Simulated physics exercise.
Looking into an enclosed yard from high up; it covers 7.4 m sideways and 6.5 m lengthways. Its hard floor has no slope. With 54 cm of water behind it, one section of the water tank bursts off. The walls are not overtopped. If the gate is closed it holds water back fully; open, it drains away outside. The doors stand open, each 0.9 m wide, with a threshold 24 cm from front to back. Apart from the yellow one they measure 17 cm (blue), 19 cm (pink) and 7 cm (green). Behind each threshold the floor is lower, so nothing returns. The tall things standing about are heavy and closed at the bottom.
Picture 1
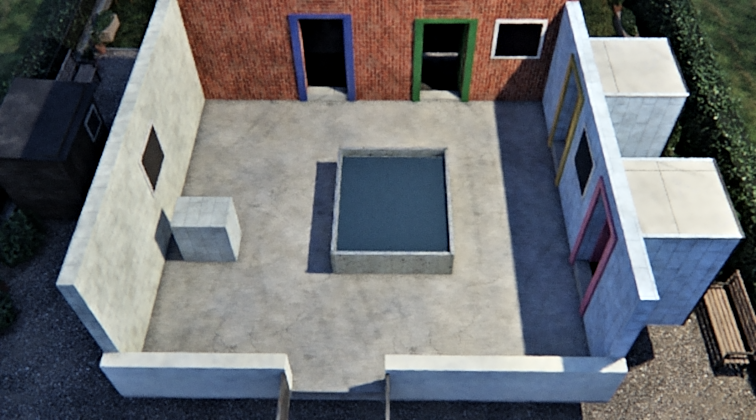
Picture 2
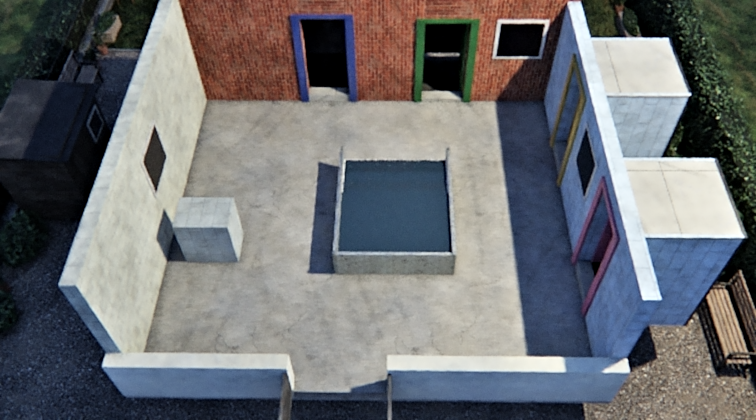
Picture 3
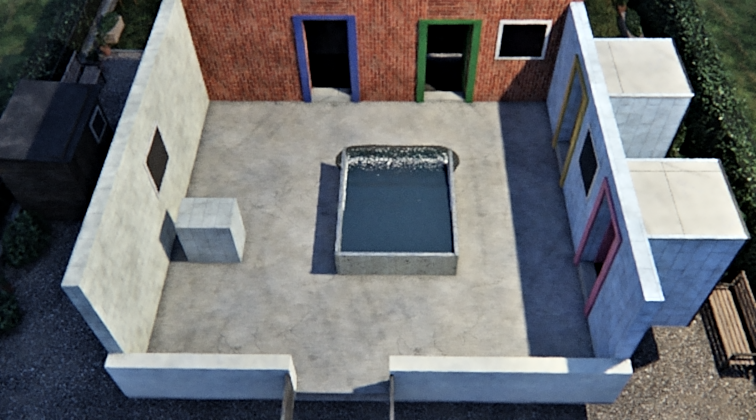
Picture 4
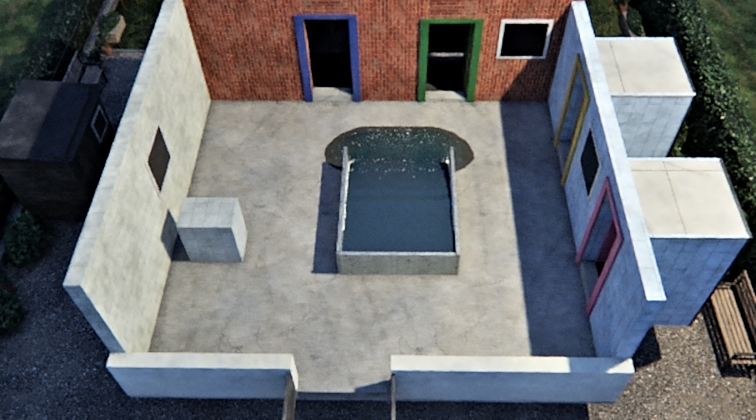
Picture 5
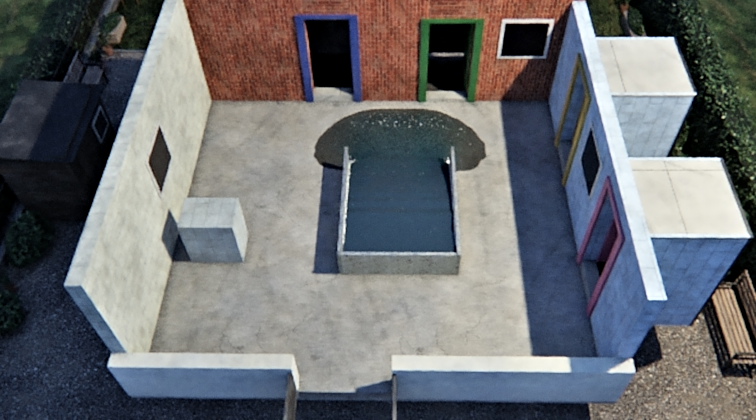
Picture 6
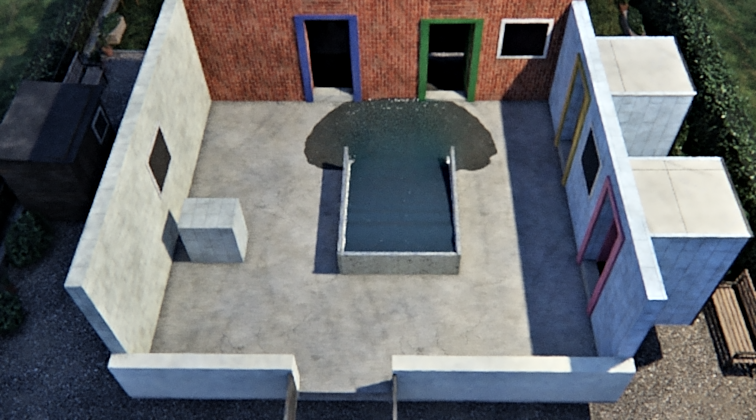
In the video, a high view shows a walled yard with a water tank in the middle; the tank's far side opens, and water pours out and spreads in a widening rounded pool across the floor toward the brick wall.
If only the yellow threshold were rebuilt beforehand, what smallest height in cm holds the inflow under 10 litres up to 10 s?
It would have to be roughly 7 cm high.
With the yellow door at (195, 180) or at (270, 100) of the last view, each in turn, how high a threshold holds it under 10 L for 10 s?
About 7.5 and 8.5 cm.
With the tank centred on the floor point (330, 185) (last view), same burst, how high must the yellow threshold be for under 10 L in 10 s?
Some 10.5 cm.
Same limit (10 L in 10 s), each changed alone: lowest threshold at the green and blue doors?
About 26 cm at green and 21 cm at blue.
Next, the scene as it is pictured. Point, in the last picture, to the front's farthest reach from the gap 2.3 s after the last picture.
At about (212, 101).
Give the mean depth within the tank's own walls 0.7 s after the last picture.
Some 33 cm.
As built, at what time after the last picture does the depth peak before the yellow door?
At about 4.0 s.
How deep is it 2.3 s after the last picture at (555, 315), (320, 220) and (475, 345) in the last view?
About 0, 0 and 0 cm.
Then, 0.7 s after the last picture water covers 20 % of the floor, deepest (36 cm) near (391, 107); it has not reached the yellow door.
Then, 2.3 s after the last picture water covers 30 % of the floor, deepest (32 cm) near (540, 101); 4 cm at the yellow door, 0 litres in over its 22 cm threshold.
Then, 9.3 s after the last picture water covers 95 % of the floor, deepest (9 cm) near (603, 380); 5 cm at the yellow door, 0 litres in over its 22 cm threshold.
At the yellow door as built, the water peaked near 10 cm, 4.1 s after the last picture.
With a threshold of 6 cm, 18 litres would have come in within the 10 s; with 8.5 cm, 4 litres. So under 10 litres takes about 7 cm.
